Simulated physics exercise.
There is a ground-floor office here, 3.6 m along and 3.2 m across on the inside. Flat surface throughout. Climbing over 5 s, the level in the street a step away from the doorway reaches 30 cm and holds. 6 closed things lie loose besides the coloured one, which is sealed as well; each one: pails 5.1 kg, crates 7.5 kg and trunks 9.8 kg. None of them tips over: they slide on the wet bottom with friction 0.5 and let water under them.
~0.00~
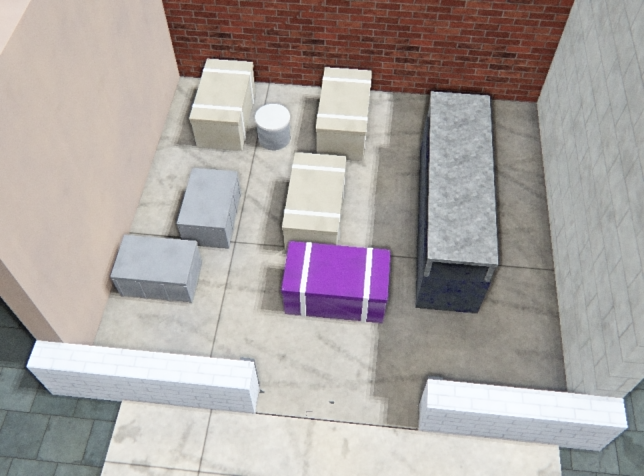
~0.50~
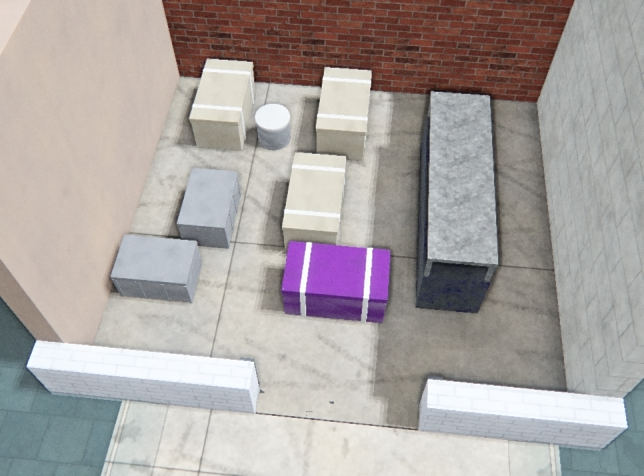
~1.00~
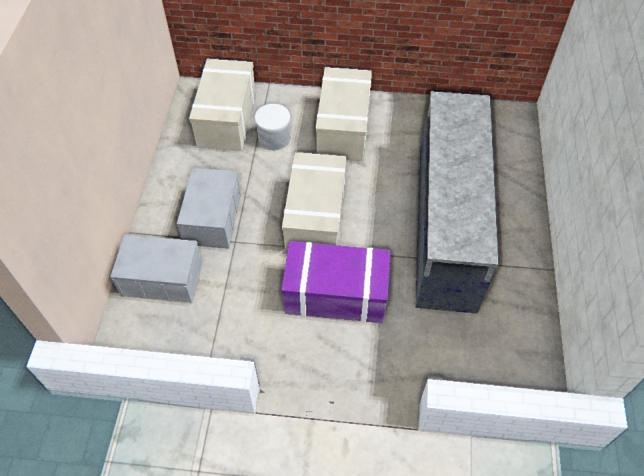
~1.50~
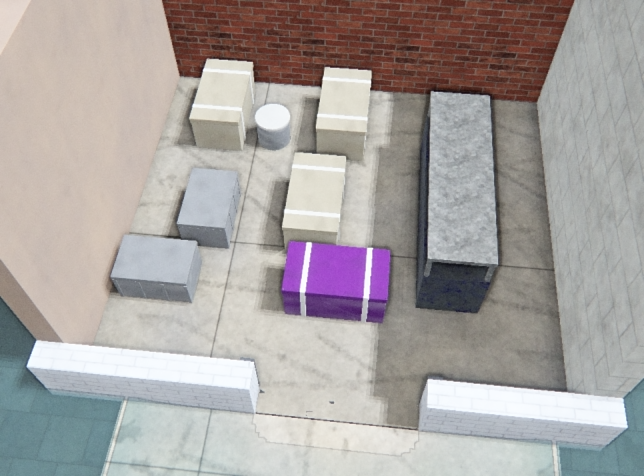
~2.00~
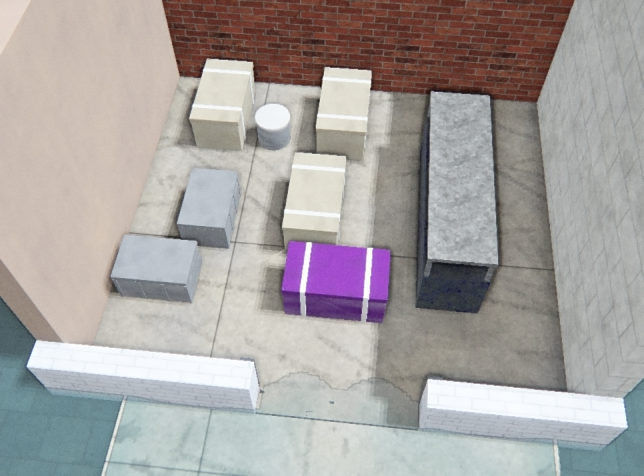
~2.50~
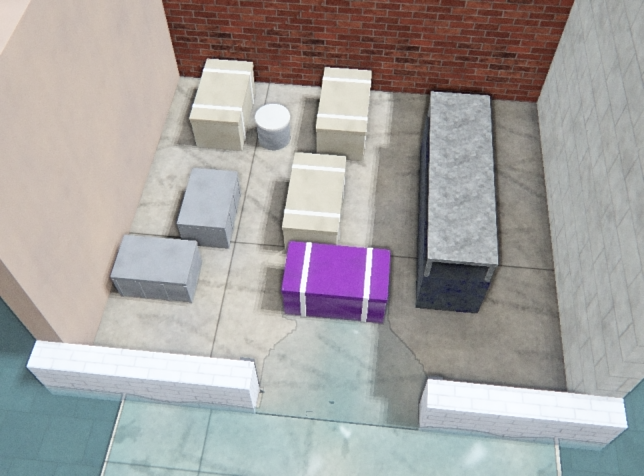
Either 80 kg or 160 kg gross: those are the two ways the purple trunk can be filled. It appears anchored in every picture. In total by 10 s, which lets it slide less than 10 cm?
I reckon only the heavier ballast is ample.
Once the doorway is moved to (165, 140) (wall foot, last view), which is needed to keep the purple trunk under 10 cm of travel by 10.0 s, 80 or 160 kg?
If so, then the first option suffices.
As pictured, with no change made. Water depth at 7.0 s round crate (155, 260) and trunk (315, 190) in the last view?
Depth approx. 9 cm / 3 cm.
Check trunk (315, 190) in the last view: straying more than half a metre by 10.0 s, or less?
Not that far.
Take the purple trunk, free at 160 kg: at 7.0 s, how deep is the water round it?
About 11 cm.
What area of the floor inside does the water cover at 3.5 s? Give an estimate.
2.0 m2.
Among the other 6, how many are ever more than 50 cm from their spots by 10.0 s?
The count comes to 4.
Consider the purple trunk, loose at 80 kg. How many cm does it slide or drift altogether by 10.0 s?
80 cm, roughly.
After 3.5 s the purple trunk would be 0 cm from its start with 80 kg and 0 cm from its start with 160 kg; 6 cm of water round it then.
After 4.5 s the purple trunk would be 0 cm from its start with 80 kg and 0 cm from its start with 160 kg; 8 cm of water round it then.
After 7.0 s the purple trunk would be 47 cm from its start with 80 kg and 0 cm from its start with 160 kg; 11 cm of water round it then.
After 10.0 s the purple trunk would be 70 cm from its start with 80 kg and 0 cm from its start with 160 kg; 18 cm of water round it then.
